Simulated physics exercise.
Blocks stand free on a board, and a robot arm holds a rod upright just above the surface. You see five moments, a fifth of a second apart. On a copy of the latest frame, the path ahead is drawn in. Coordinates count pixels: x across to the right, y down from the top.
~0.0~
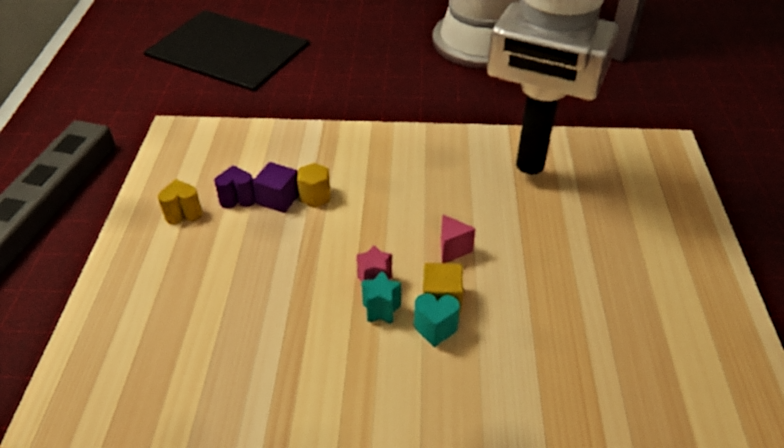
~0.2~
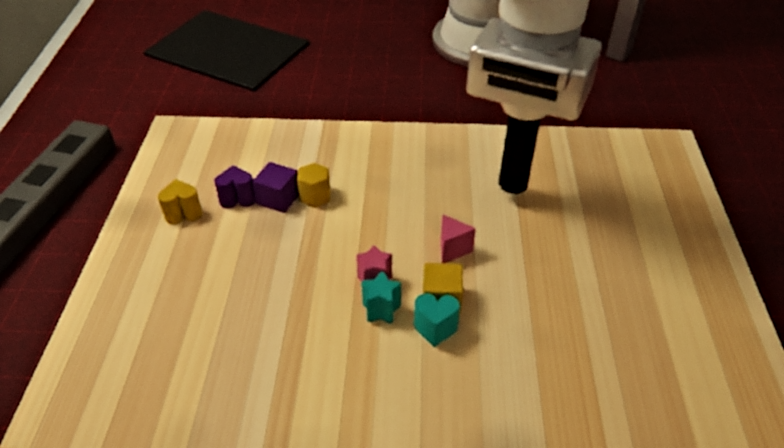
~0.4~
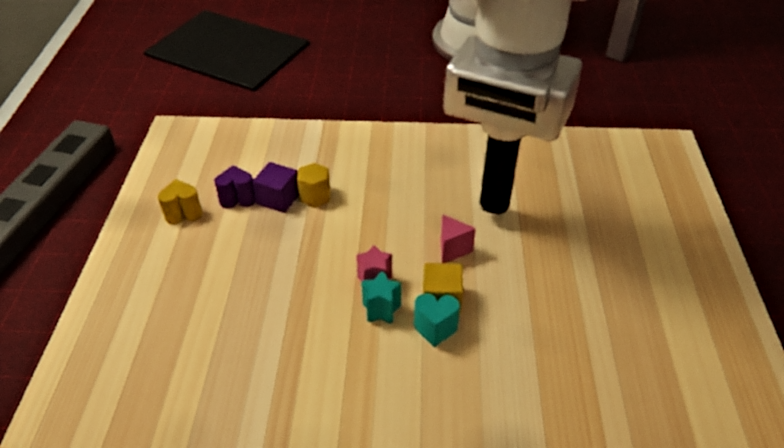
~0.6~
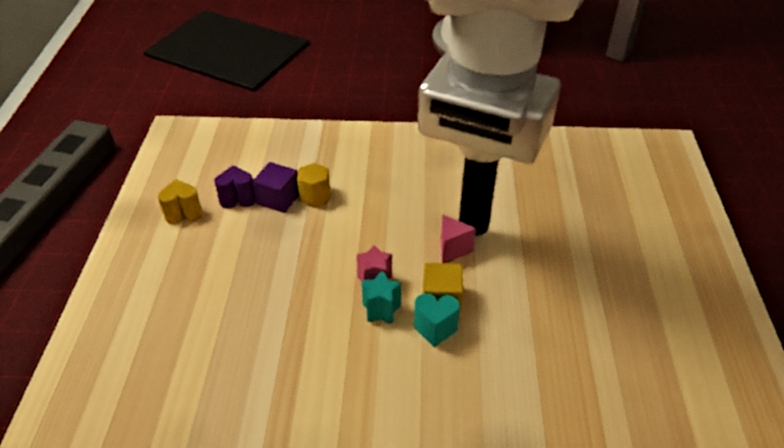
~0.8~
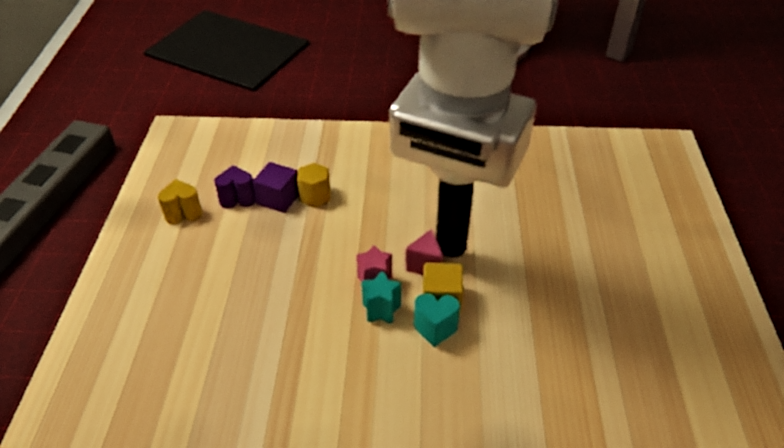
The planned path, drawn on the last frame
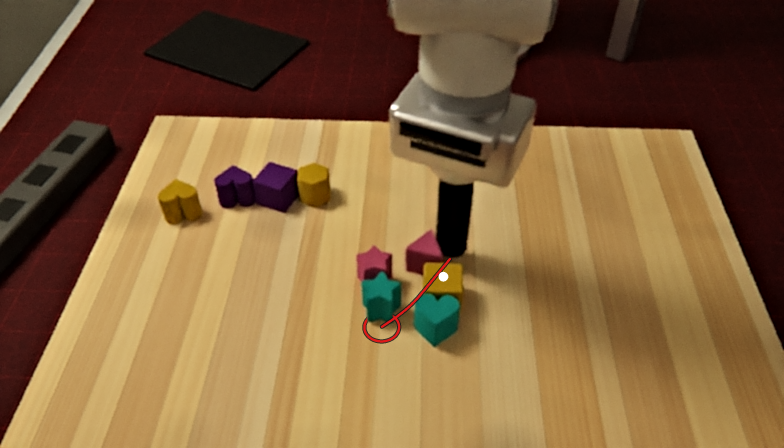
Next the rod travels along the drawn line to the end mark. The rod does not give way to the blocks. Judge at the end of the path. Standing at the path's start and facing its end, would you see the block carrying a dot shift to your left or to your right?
It's pushed left.
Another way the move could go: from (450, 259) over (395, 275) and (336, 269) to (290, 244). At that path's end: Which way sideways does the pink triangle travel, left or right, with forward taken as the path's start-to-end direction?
It shifts leftward.
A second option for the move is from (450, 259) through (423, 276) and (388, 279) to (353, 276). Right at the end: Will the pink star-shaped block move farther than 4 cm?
Yes, it checks out.
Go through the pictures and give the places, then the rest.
In the first picture, rod's lower end (530, 166); pink star-shaped block (374, 258); turquoise star-shaped block (381, 286); pink triangle (454, 227); turquoise heart-shaped block (437, 306); yellow square block (443, 277).
In the second picture, rod (513, 185); blocks still.
In the third picture, rod (495, 204); blocks still.
In the fourth picture, rod (474, 225); blocks still.
In the fifth picture, rod (451, 246); pink star-shaped block (374, 258); turquoise star-shaped block (381, 286); pink triangle (426, 244); turquoise heart-shaped block (437, 306); yellow square block (443, 277).
Drawn move, from (450, 259) by way of (421, 294) to (382, 327); the dot is on the yellow square block.
The first path, step by step. One third of the way, rod (432, 270); pink star-shaped block (369, 257); pink triangle (403, 257); turquoise heart-shaped block (438, 316), turned 15° anticlockwise; yellow square block (437, 287).
Two thirds of the way, rod (410, 294); pink star-shaped block (363, 255), turned 20° anticlockwise; turquoise star-shaped block (373, 289), turned 15° clockwise; pink triangle (393, 263), turned 50° clockwise; turquoise heart-shaped block (444, 340), turned 40° anticlockwise; yellow square block (426, 312), turned 40° anticlockwise.
At the end, rod (382, 315); pink star-shaped block (363, 255), turned 20° anticlockwise; turquoise star-shaped block (351, 294), turned 70° clockwise; pink triangle (393, 263), turned 55° clockwise; turquoise heart-shaped block (445, 342), turned 45° anticlockwise; yellow square block (424, 316), turned 45° anticlockwise.
